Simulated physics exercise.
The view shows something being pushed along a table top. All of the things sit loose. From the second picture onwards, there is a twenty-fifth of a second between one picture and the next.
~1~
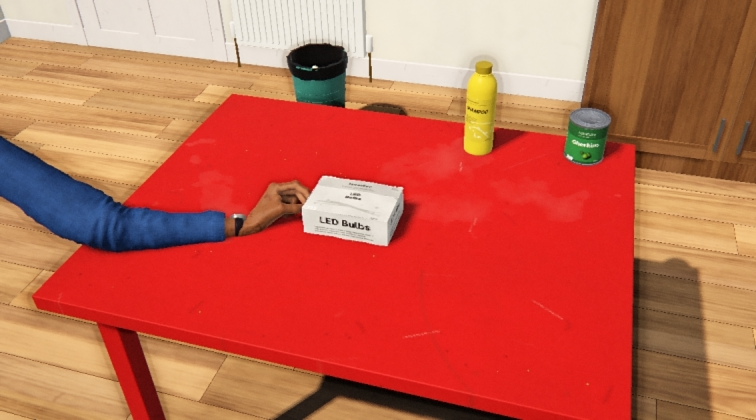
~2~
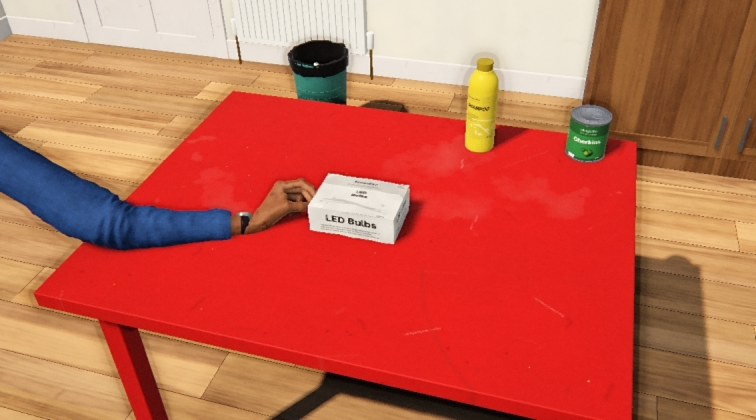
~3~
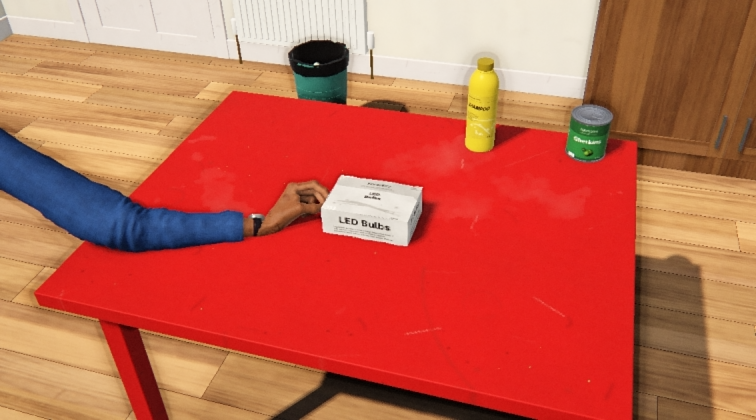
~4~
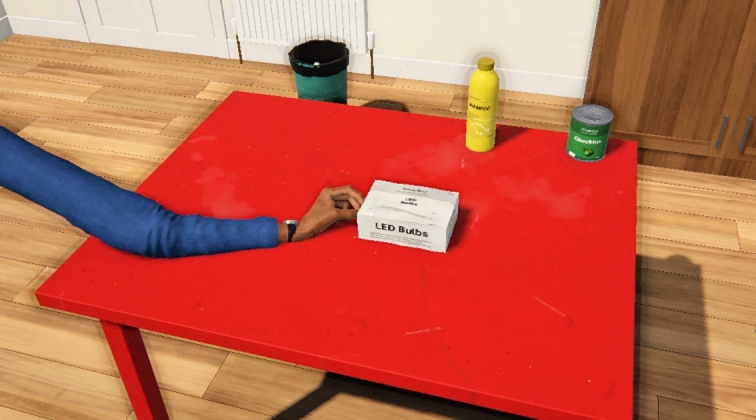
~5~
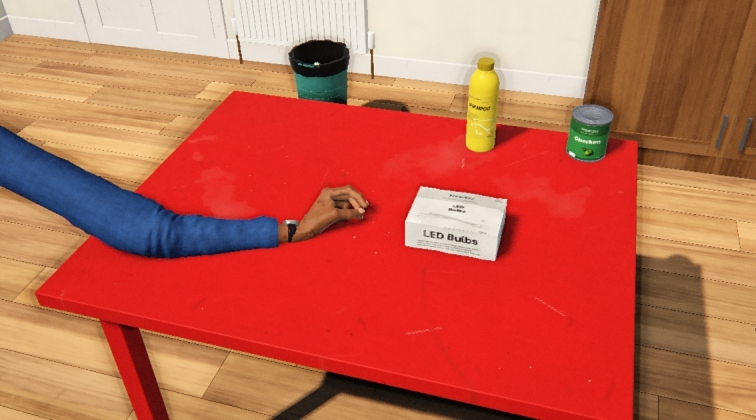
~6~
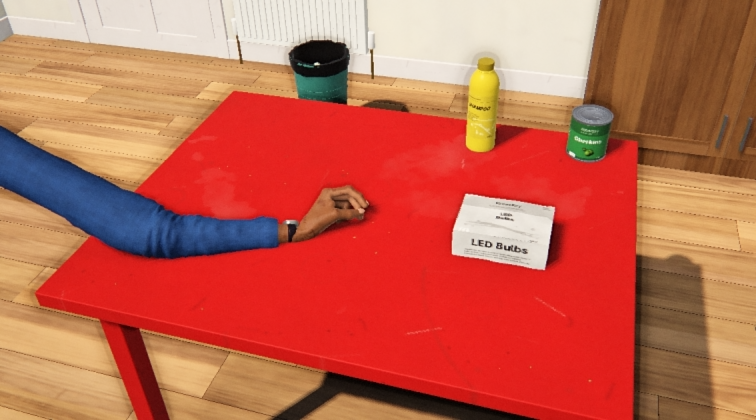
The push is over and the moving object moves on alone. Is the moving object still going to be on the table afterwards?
I expect it to leave the table.
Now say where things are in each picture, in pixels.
The first frame shows under the hand; white box (354, 210).
The second frame shows under the hand; white box (360, 208).
The third frame shows under the hand; white box (373, 210).
The fourth frame shows white box (409, 215).
The fifth frame shows white box (456, 223) moved a little.
The sixth frame shows white box (504, 230) moved about its own width.
Then, 0.20 s later than the last frame, white box now off the table.
Then, 0.50 s later than the last frame, things are still on the move.
When it is over, off the table, white box.
